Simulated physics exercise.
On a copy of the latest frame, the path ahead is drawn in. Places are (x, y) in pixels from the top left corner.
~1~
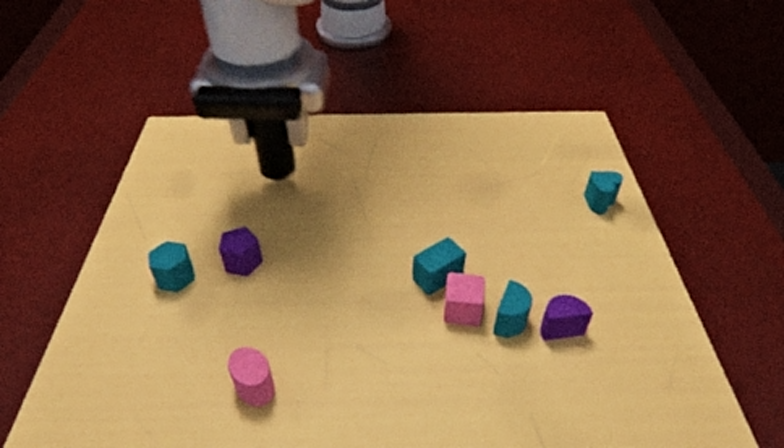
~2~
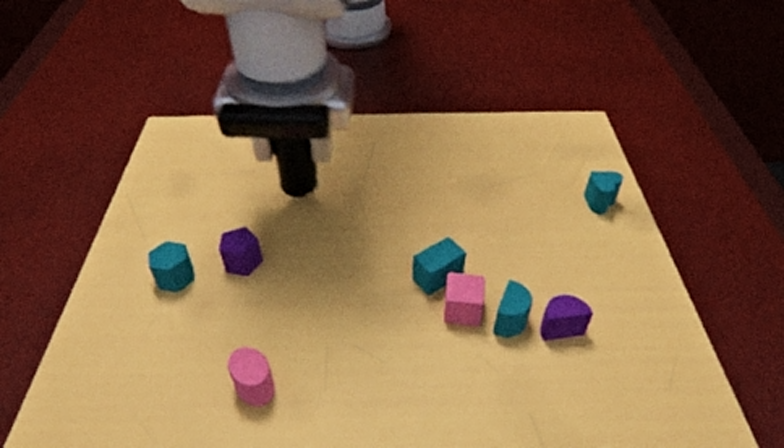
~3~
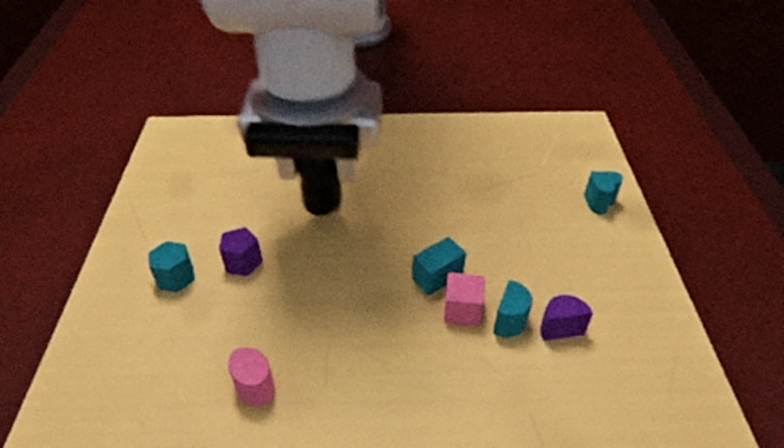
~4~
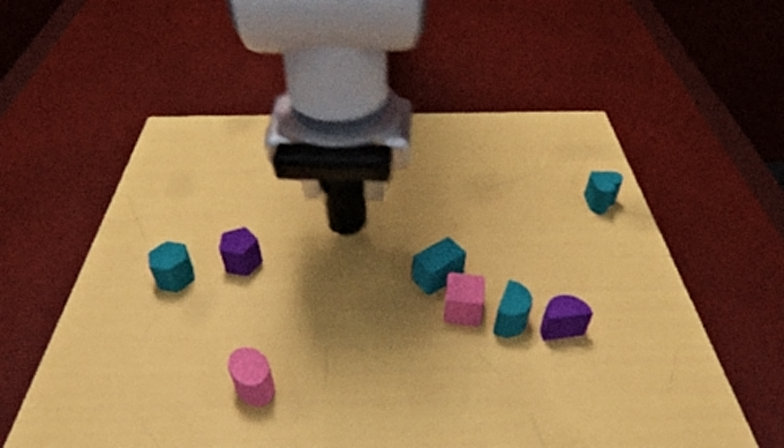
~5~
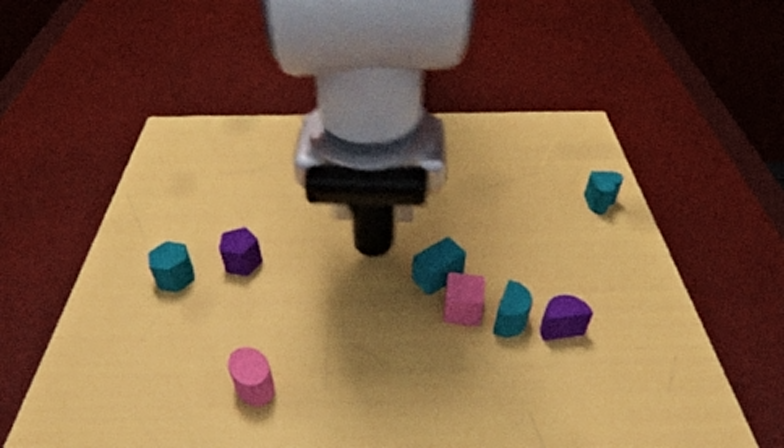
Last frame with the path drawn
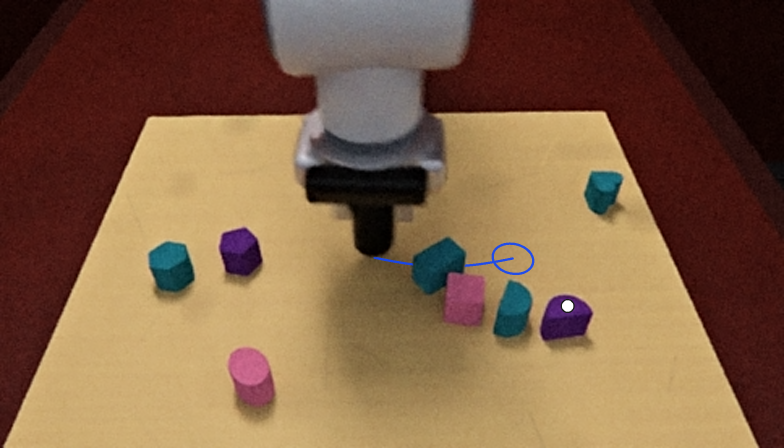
The clip opens on a robot arm holding a black rod above a tan board scattered with turquoise, purple and pink blocks. The arm moves steadily right and toward the viewer, bringing the rod just left of the turquoise rectangular block, while all the blocks stay still.
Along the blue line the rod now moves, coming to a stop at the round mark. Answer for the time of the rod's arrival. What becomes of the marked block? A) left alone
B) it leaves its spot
Correct choice: A.
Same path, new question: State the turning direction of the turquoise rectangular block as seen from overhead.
Its spin: Clockwise.
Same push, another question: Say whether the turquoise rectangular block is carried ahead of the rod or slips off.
Slid away.
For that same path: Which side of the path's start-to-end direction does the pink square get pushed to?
Gets pushed right.
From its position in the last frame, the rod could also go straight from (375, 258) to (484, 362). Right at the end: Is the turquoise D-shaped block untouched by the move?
The answer is no.
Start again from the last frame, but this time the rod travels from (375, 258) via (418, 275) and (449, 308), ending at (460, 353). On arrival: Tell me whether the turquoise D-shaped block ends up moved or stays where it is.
Here the turquoise D-shaped block moves off its spot.
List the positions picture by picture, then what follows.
Tip of the rod (278, 169), middles of tops, turquoise rectangular block (440, 254), pink square (466, 287), turquoise D-shaped block (516, 298), purple D-shaped block (568, 306), in the first frame.
Rod (300, 185), nothing pushed, in the second frame.
Rod (323, 203), nothing pushed, in the third frame.
Rod (347, 222), nothing pushed, in the fourth frame.
Rod (374, 242), turquoise rectangular block (440, 254), pink square (466, 287), turquoise D-shaped block (516, 298), purple D-shaped block (568, 306), in the fifth frame.
The line goes from (375, 258) via (421, 265) and (468, 266), ending at (513, 258); the dot is on the purple D-shaped block.
On the path given first. One third of the way, rod (422, 250); turquoise rectangular block (453, 259); pink square (471, 291).
Two thirds of the way, rod (471, 250); turquoise rectangular block (495, 268), turned 25° clockwise; pink square (488, 301), turned 45° clockwise; turquoise D-shaped block (528, 306), turned 15° anticlockwise.
At the end, rod (516, 243); turquoise rectangular block (497, 268), turned 25° clockwise; pink square (489, 301), turned 45° clockwise; turquoise D-shaped block (528, 306), turned 15° anticlockwise; purple D-shaped block unmoved.
